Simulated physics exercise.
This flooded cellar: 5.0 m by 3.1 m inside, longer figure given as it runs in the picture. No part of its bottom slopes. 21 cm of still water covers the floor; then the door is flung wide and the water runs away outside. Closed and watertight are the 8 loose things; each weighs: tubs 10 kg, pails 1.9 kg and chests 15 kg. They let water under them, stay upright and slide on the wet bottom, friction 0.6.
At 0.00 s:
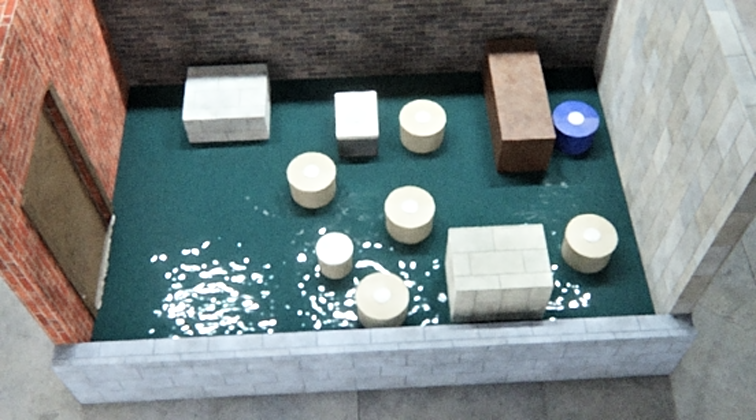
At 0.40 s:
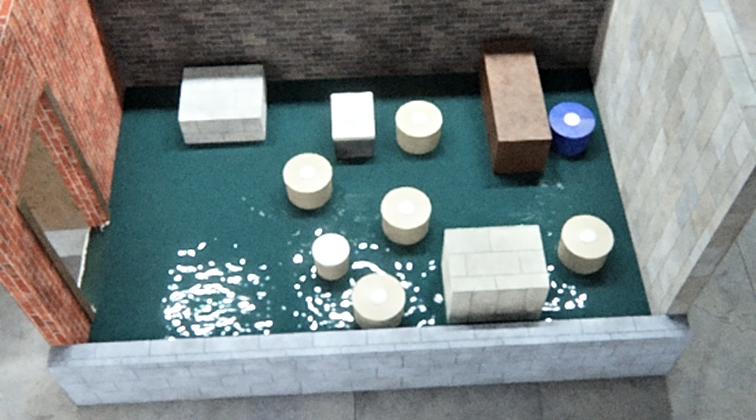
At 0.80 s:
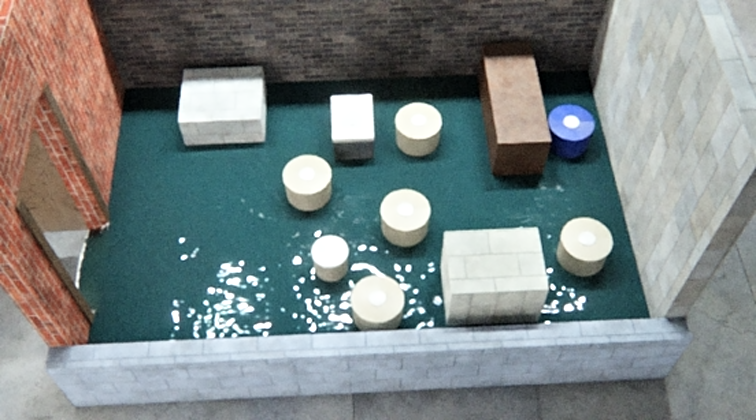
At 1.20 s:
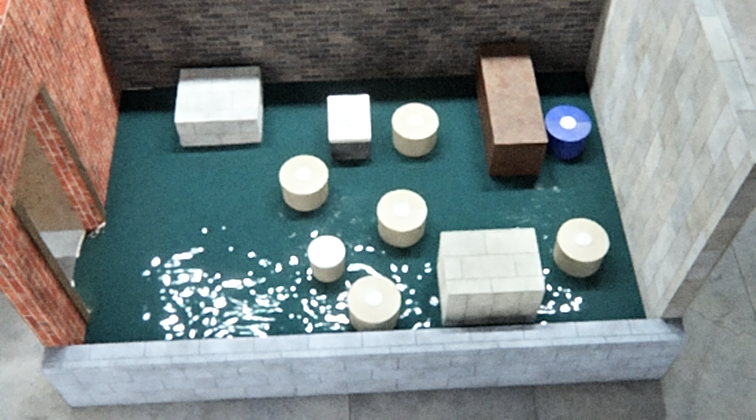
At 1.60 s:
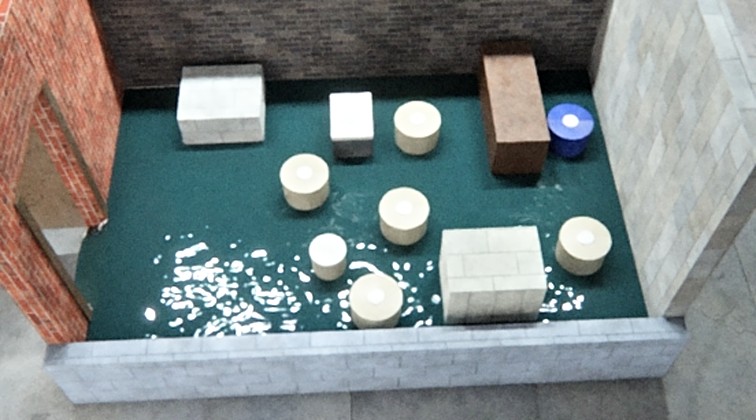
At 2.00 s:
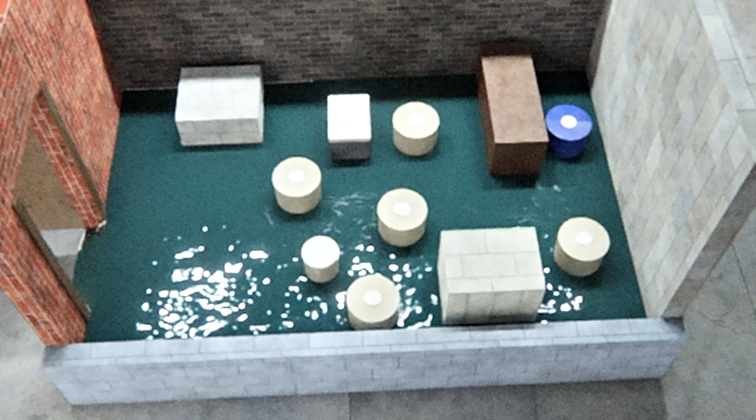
A blue tub floats in a flooded cellar as two pale pails shift slightly left.
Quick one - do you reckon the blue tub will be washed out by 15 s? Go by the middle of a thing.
No, it won't.
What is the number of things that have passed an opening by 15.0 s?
4 by that time.
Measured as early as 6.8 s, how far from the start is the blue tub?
Roughly 40 centimetres by that point.
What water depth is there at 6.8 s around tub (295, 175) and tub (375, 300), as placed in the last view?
About 16 and 15 cm.
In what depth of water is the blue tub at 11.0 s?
I'd say around 15 cm.
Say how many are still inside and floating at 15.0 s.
Count: 4.
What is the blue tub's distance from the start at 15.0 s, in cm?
Measured offset: Near 80 cm.
After 3.0 s the blue tub is near (569, 122), 0.0 m from its start, afloat; 0 of 8 are out; 8 afloat.
After 6.8 s the blue tub is near (567, 162), 0.4 m from its start, afloat; 0 of 8 are out; 8 afloat.
After 11.0 s the blue tub is near (586, 170), 0.5 m from its start, afloat; 2 of 8 are out; 6 afloat.
After 15.0 s the blue tub is near (576, 194), 0.8 m from its start, afloat; 4 of 8 are out; 4 afloat.
